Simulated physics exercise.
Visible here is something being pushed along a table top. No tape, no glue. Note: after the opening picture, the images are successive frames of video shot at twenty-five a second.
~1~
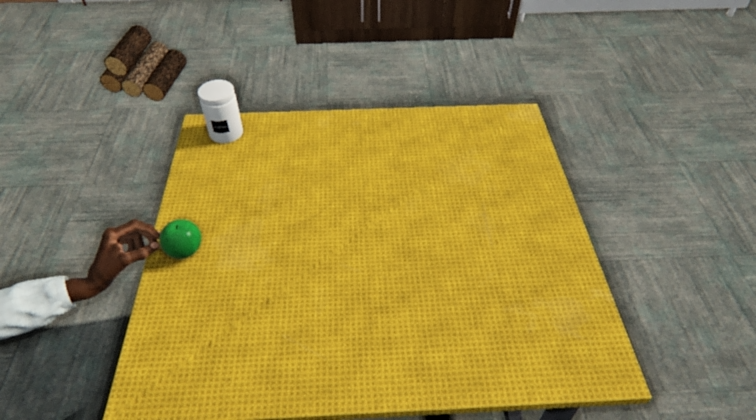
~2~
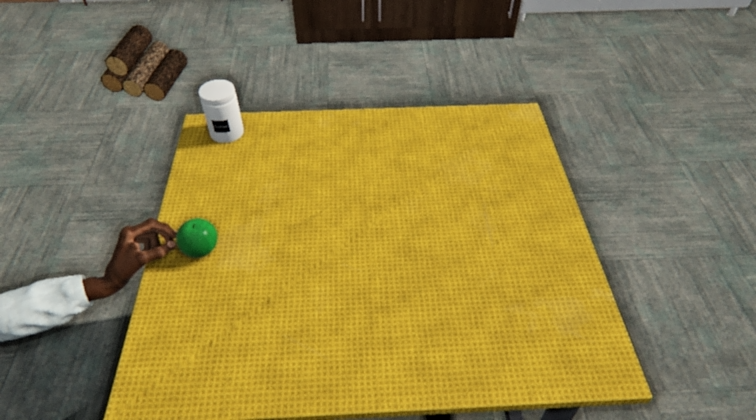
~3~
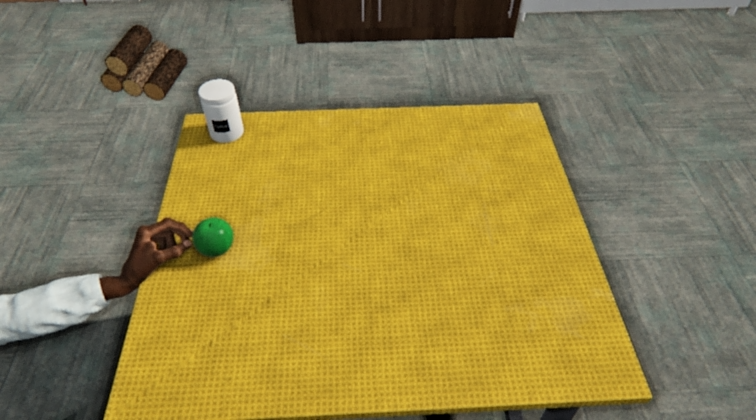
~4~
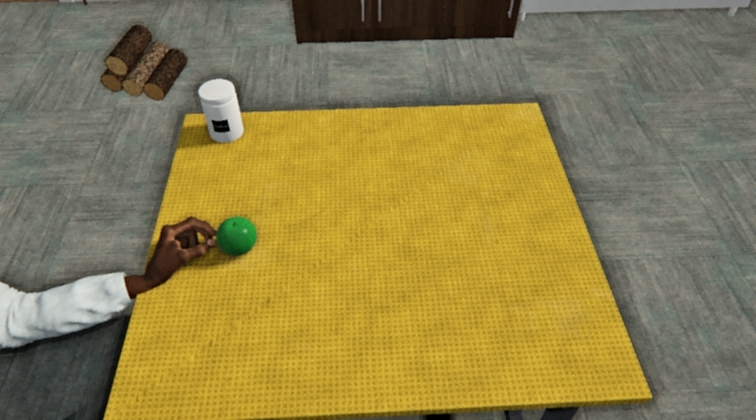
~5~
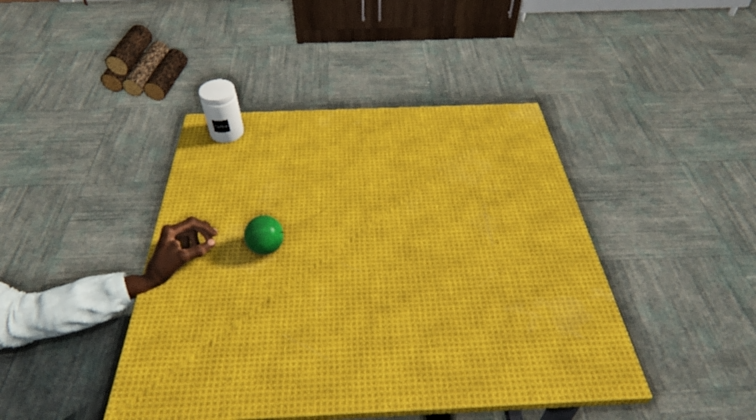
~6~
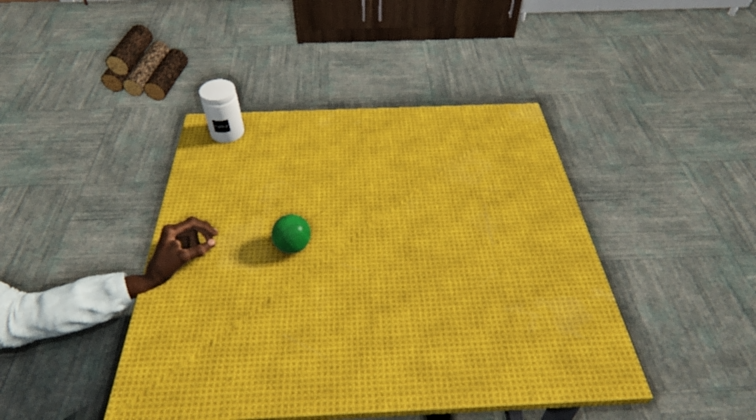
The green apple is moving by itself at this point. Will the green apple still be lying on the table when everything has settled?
No - my bet is it quits the table.
Then, 0.20 s later than the last frame, green apple moved well along near (420, 229).
Then, 0.50 s later than the last frame, green apple now off the table.
Then, 0.90 s later than the last frame, things are still on the move.
When it is over, off the table, green apple.
